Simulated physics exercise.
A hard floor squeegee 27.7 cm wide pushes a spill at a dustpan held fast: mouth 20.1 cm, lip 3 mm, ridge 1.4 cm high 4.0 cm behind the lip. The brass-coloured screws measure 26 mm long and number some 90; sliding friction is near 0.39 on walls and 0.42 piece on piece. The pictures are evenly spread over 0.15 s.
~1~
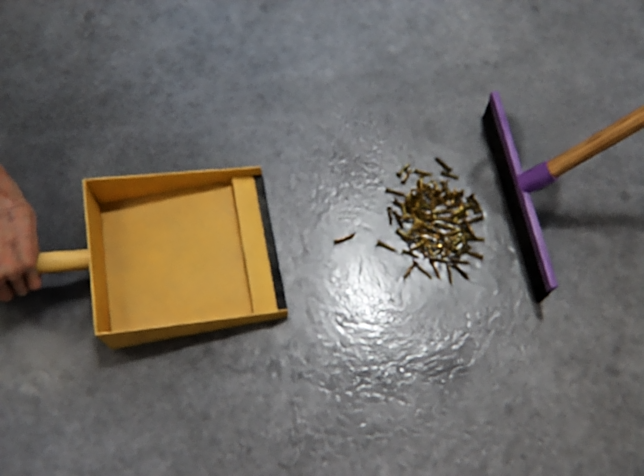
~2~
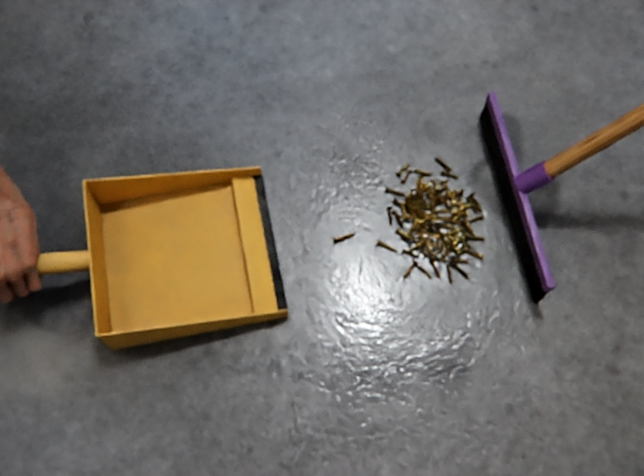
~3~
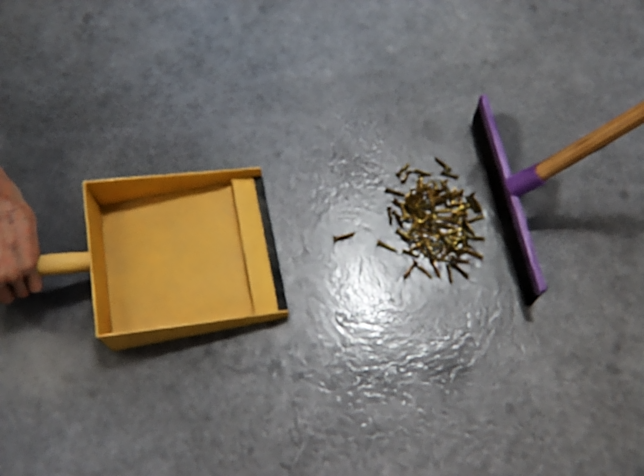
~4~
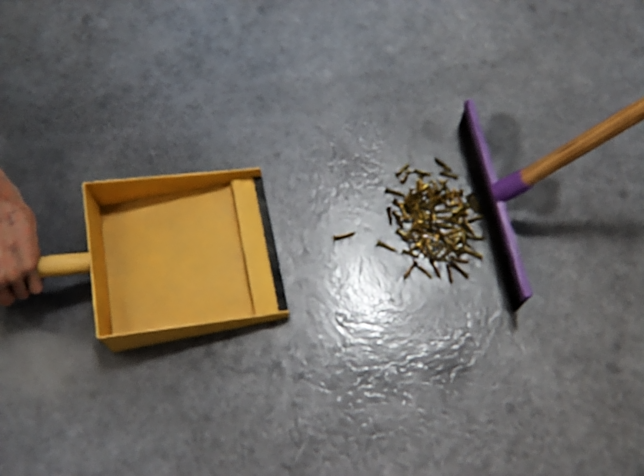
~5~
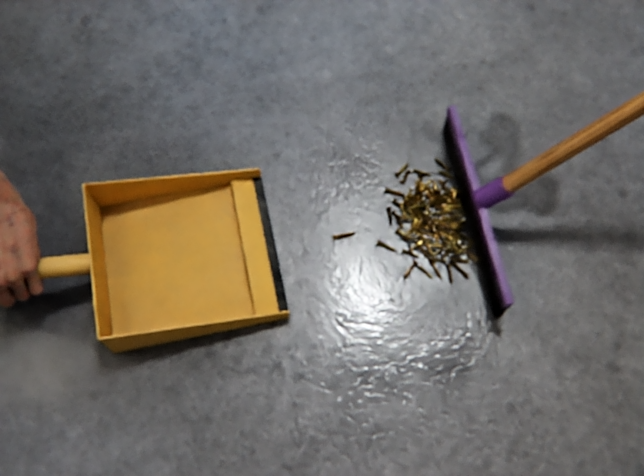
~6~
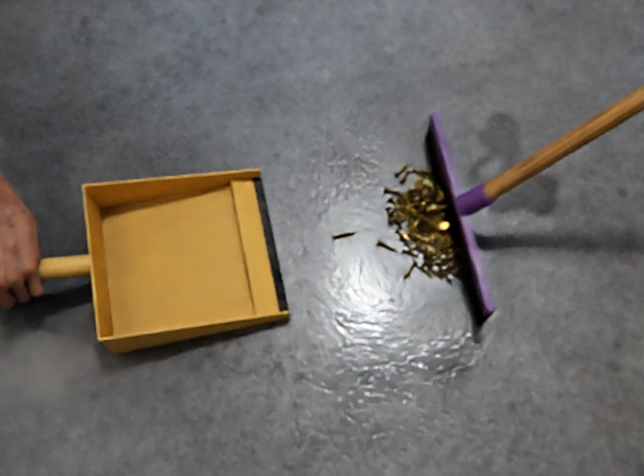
A purple squeegee with a wooden handle slides left across a gray floor, reaches a loose pile of brass-coloured screws and bunches its right side together, while a hand at left holds a yellow dustpan still.
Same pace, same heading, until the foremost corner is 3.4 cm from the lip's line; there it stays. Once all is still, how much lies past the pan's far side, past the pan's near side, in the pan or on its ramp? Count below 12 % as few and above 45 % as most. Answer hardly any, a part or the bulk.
Past the pan's far side: Hardly any; past the pan's near side: A part; in the pan or on its ramp: A part.
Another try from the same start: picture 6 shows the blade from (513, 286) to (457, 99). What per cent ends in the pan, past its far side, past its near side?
Pan 20, far 0, near 0.
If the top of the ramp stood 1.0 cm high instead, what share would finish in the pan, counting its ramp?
In that case some 25 per cent.
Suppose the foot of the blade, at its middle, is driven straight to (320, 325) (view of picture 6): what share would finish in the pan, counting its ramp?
Some 15 per cent.
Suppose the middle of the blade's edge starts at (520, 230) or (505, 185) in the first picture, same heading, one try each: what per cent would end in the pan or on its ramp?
Some 20 and 25 per cent.
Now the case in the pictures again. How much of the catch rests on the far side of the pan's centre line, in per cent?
Some 50 per cent.
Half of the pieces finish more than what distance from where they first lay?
Roughly 22 cm.
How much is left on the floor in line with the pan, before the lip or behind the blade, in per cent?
About 60 per cent.
Then, 0.13 s after the last picture, middle of the blade 13 cm from the lip; 0 % over the lip, far side 0 %, near side 5 %.
Then, 0.22 s after the last picture, middle of the blade 6 cm from the lip; 0 % over the lip, far side 0 %, near side 10 %.
Then, 0.44 s after the last picture, middle of the blade 4 cm from the lip; 20 % over the lip, far side 0 %, near side 15 %.
In the end, far side 0 %, near side 15 %, pan 20 %, in front of the lip or behind the blade 60 %.
